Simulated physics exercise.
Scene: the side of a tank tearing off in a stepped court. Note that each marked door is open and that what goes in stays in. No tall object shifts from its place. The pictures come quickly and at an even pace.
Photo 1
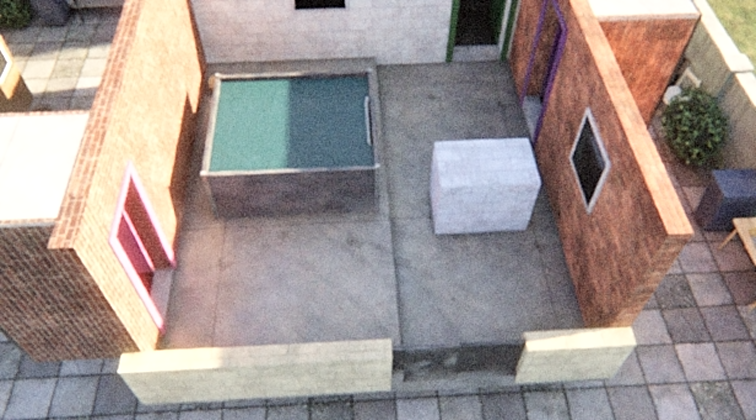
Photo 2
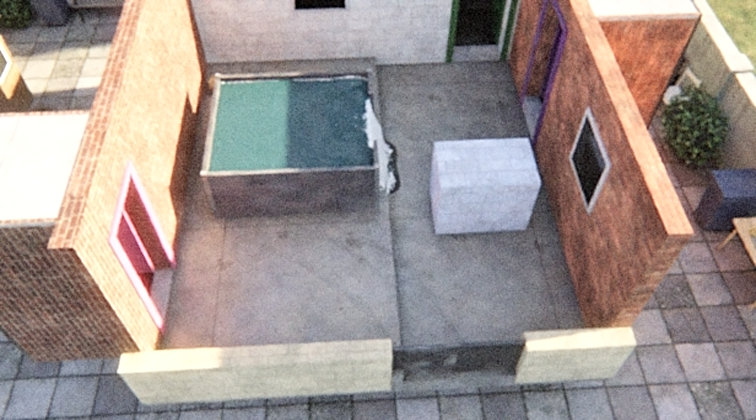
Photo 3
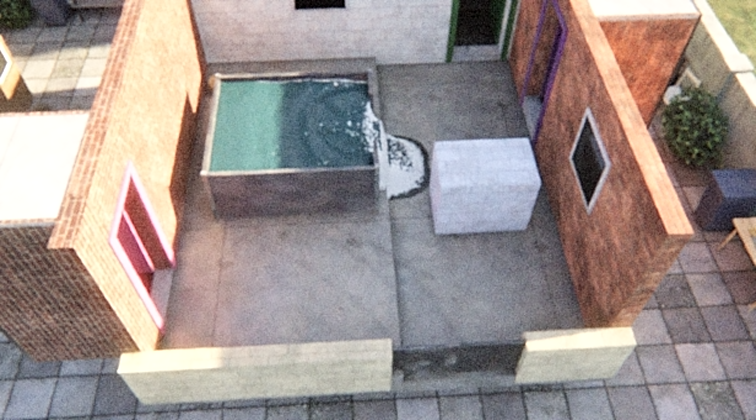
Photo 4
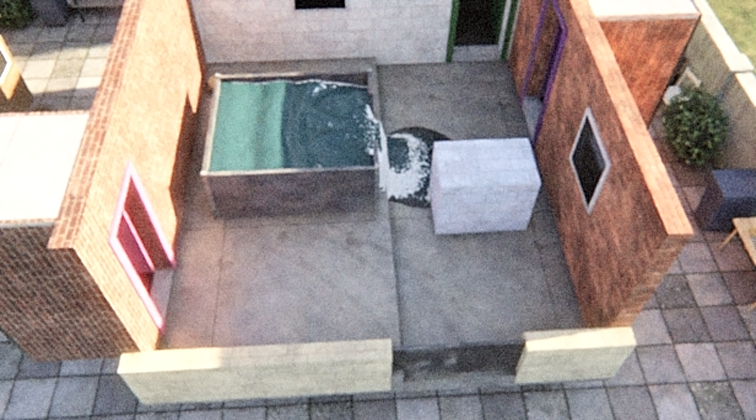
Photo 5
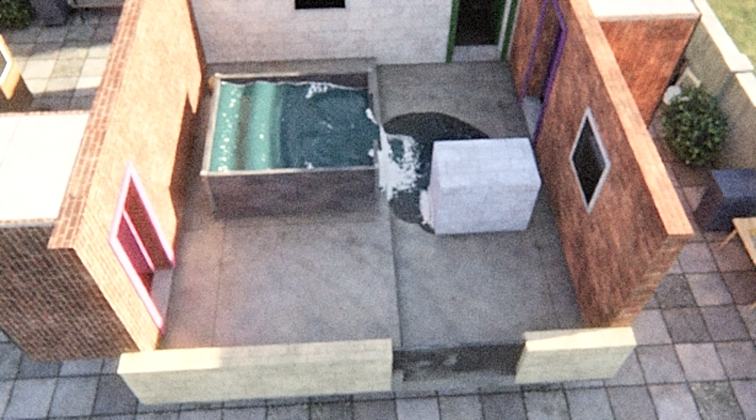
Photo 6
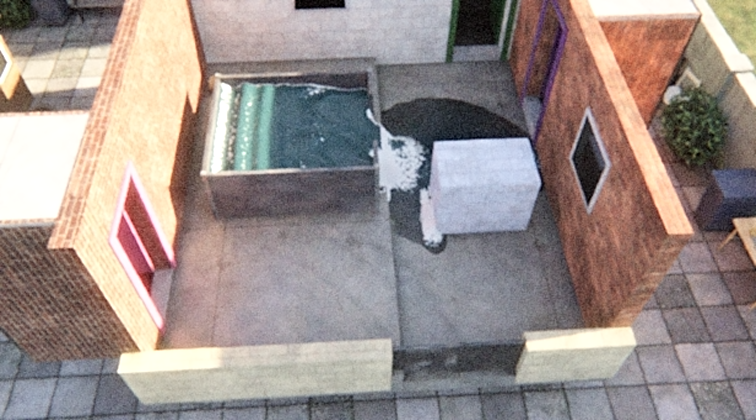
The clip opens on a brick-walled court with a still tank of green water beside a pale block. The tank's right side gives way and water pours out, foaming across the paving to the block. The dark wet patch widens behind the block and along its near left side while waves ripple through the tank.
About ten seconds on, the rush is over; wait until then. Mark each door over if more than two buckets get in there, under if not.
Pink door: Under, green door: Over, purple door: Over.
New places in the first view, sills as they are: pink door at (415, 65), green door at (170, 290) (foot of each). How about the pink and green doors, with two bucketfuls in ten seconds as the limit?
Lab note - pink door over limit, green door under limit.
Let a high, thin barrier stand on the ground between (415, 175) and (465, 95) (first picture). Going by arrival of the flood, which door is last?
Answer: The pink door.
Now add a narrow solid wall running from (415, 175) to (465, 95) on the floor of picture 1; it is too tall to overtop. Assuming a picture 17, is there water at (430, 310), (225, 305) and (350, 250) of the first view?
Listed order: Swamped, spared, spared.
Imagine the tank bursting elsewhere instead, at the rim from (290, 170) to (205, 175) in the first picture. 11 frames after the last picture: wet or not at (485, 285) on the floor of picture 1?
It would be drenched.
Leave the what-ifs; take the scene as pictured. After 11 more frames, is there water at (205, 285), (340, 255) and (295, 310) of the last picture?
Point by point: Not yet wet, not yet wet, not yet wet.
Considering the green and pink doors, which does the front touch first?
The green-painted one.
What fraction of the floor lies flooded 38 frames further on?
I'd estimate some 65 per cent.
A moment on, water covers 35 % of the floor; the pink door not reached, the green door wet at the sill, nothing in, the purple door under two buckets in.
Next, water covers 40 % of the floor; the pink door not reached, the green door over two buckets in, the purple door over two buckets in.
Then, water covers 55 % of the floor; the pink door not reached, the green door far over two buckets in, the purple door far over two buckets in.
Later, water covers 65 % of the floor; the pink door not reached, the green door far over two buckets in, the purple door far over two buckets in.
In the end, water covers 80 % of the floor; the pink door not reached, the green door far over two buckets in, the purple door far over two buckets in.
